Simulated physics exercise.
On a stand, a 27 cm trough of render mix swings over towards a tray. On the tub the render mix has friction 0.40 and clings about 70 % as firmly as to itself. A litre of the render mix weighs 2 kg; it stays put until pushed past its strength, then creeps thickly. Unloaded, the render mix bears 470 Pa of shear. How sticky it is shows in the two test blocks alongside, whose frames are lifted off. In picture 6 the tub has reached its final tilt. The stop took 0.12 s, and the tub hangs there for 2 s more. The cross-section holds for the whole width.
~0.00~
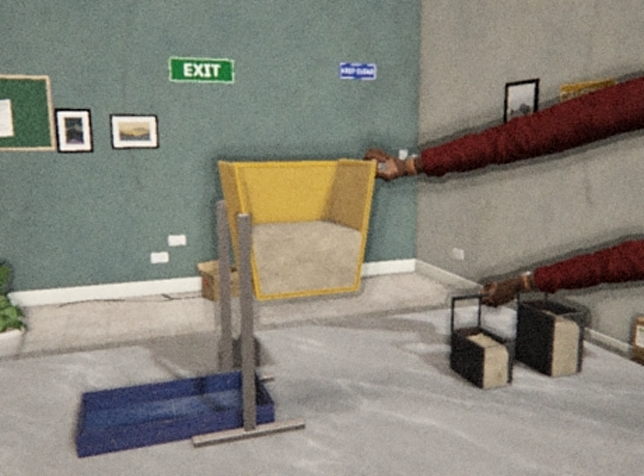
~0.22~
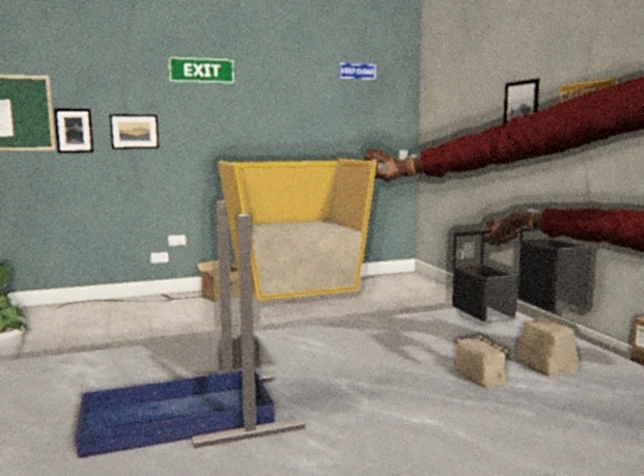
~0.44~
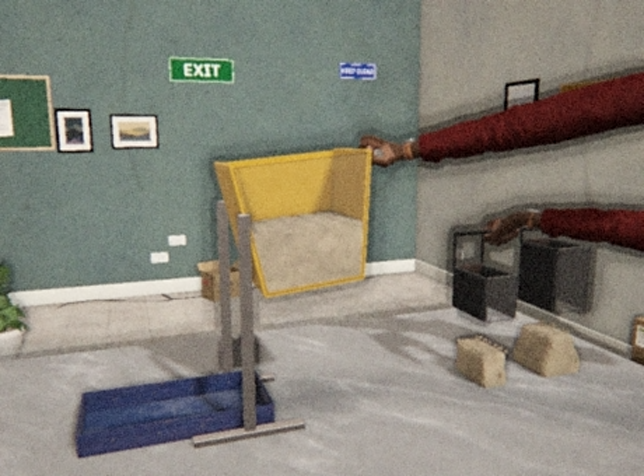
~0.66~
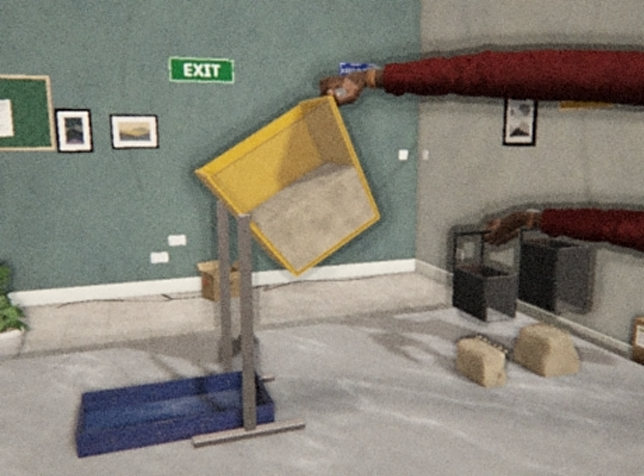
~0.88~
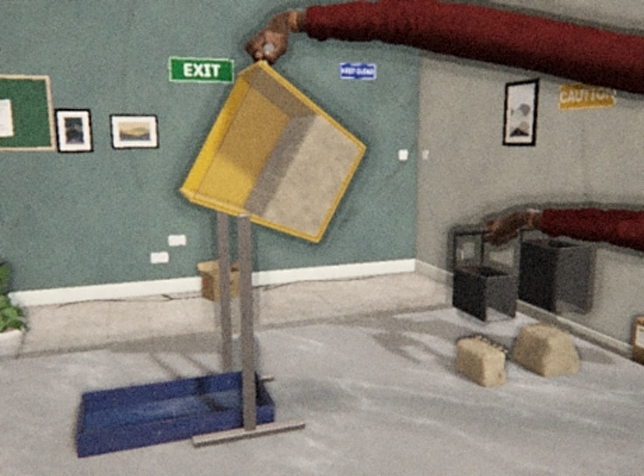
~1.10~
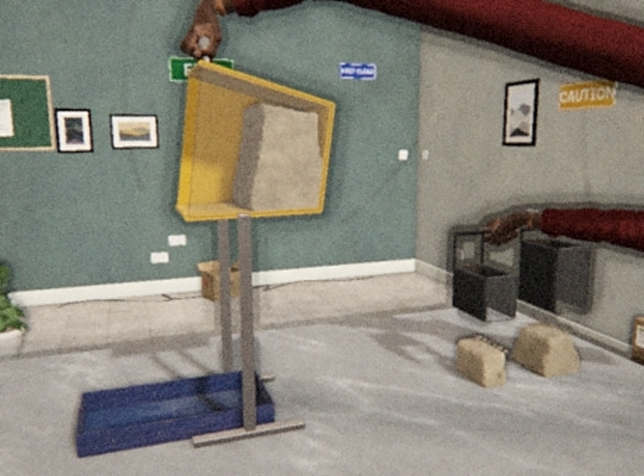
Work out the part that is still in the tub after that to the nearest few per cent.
It comes to some 100 %.
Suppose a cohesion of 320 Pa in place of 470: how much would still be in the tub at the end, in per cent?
In that case some 90 per cent.
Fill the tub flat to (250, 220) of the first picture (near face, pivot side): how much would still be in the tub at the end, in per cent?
In that case some 75 per cent.
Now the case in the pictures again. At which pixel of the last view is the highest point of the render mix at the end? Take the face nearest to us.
Near (262, 152).
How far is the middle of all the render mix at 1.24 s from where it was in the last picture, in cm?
Some 5 cm.
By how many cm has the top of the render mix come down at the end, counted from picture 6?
Roughly 9 cm.
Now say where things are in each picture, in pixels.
In the first picture, handle-side rim at (372, 164), tilt 0 degrees; top of the render mix at (361, 232); blocks stand 9.1 cm, 14 cm (left to right).
In the second picture, handle-side rim at (372, 164), tilt 0 degrees; top of the render mix at (361, 232); blocks stand 9.0 cm, 12 cm (left to right).
In the third picture, handle-side rim at (367, 152), tilt 5 degrees; top of the render mix at (357, 222); blocks stand 9.0 cm, 11 cm (left to right).
In the fourth picture, handle-side rim at (329, 99), tilt 32 degrees; top of the render mix at (351, 169); blocks stand 9.0 cm, 11 cm (left to right).
In the fifth picture, handle-side rim at (260, 65), tilt 61 degrees; top of the render mix at (321, 118); blocks stand 9.0 cm, 11 cm (left to right).
In the sixth picture, handle-side rim at (200, 65), tilt 82 degrees; top of the render mix at (270, 105); blocks stand 9.0 cm, 11 cm (left to right).
After 1.24 s, the tub is at 82 degrees and holds 100 %.
After 1.41 s, the tub is at 82 degrees and holds 100 %.
After 1.58 s, the tub is at 82 degrees and holds 100 %.
After 1.75 s, the tub is at 82 degrees and holds 100 %.
After 3.10 s, at the end, the tub is at 82 degrees and holds 100 %.
